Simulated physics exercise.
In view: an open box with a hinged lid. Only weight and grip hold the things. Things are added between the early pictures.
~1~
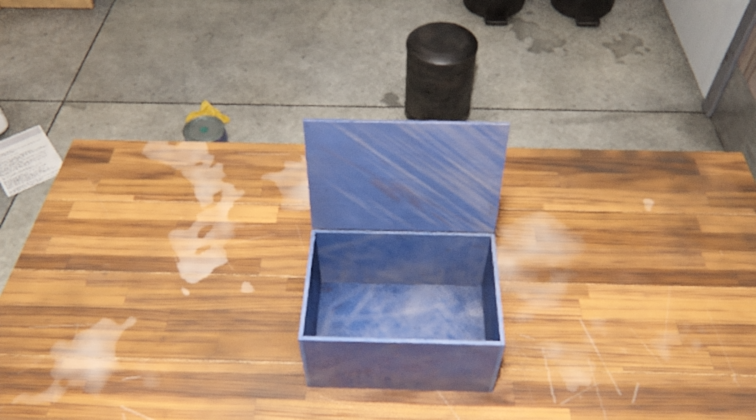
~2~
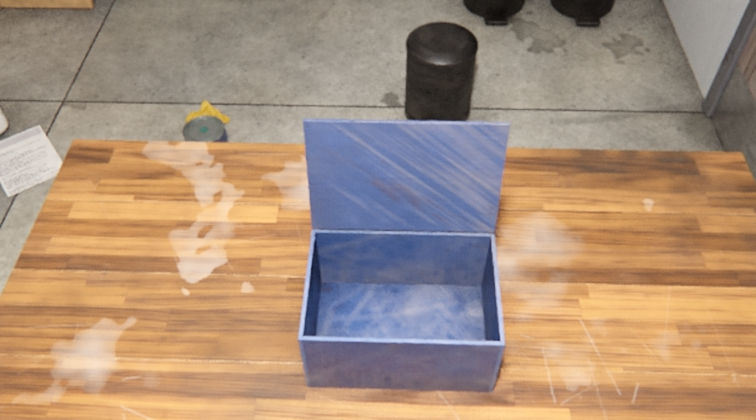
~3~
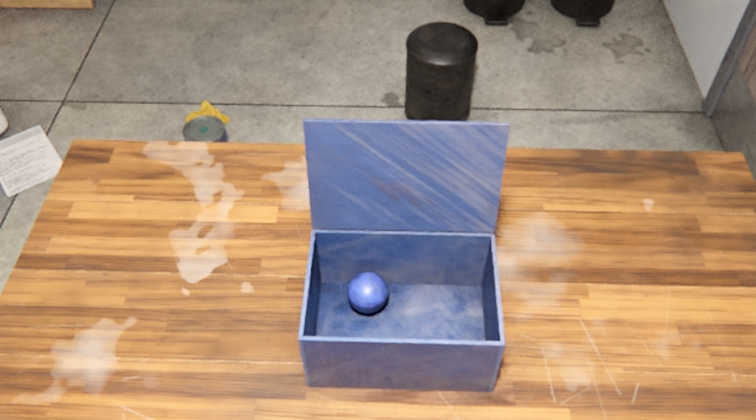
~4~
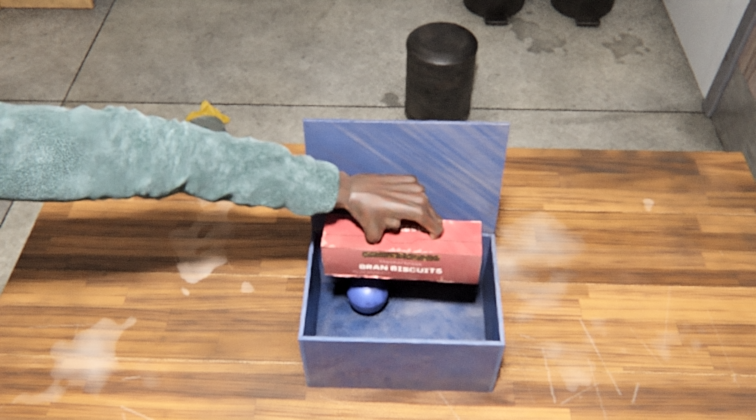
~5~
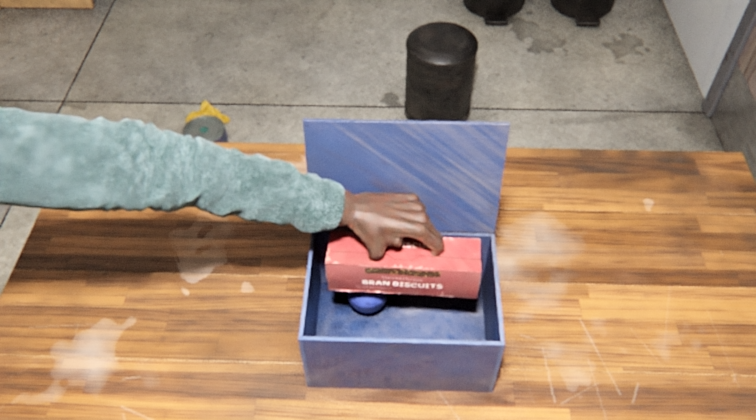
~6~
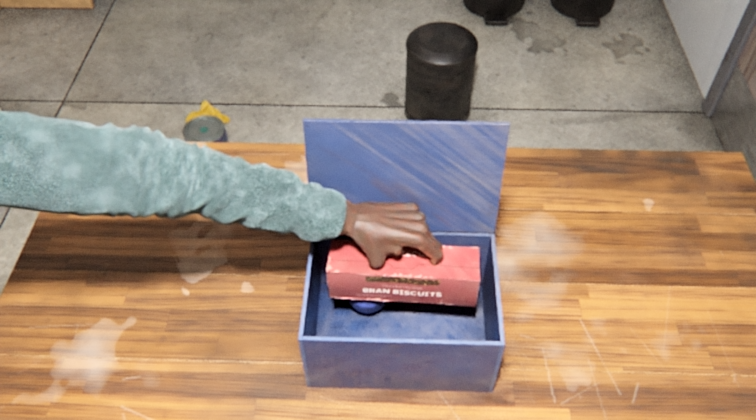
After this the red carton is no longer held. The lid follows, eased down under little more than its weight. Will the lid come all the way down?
The lid sits on the rim.
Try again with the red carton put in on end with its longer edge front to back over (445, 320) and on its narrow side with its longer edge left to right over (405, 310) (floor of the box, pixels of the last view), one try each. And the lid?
First try: It stays ajar; second try: It shuts flat.
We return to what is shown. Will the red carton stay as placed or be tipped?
It tips.
Then, 1.00 s past the last view, lid starting down; red carton rocked 24° from its first pose near (408, 275).
Then, 1.70 s past the last view, lid 52° above the rim; red carton rocked 24° from its first pose near (409, 277).
Then, 2.10 s past the last view, lid 23° above the rim; red carton rocked 23° from its first pose near (410, 286).
Then, 2.40 s past the last view, lid shut; red carton on its side near (406, 332).
Finally, lid shut; down or leaning hard in the box, red carton; blue ball still in place. Final places as the last picture's camera would see them, red carton near (407, 342).
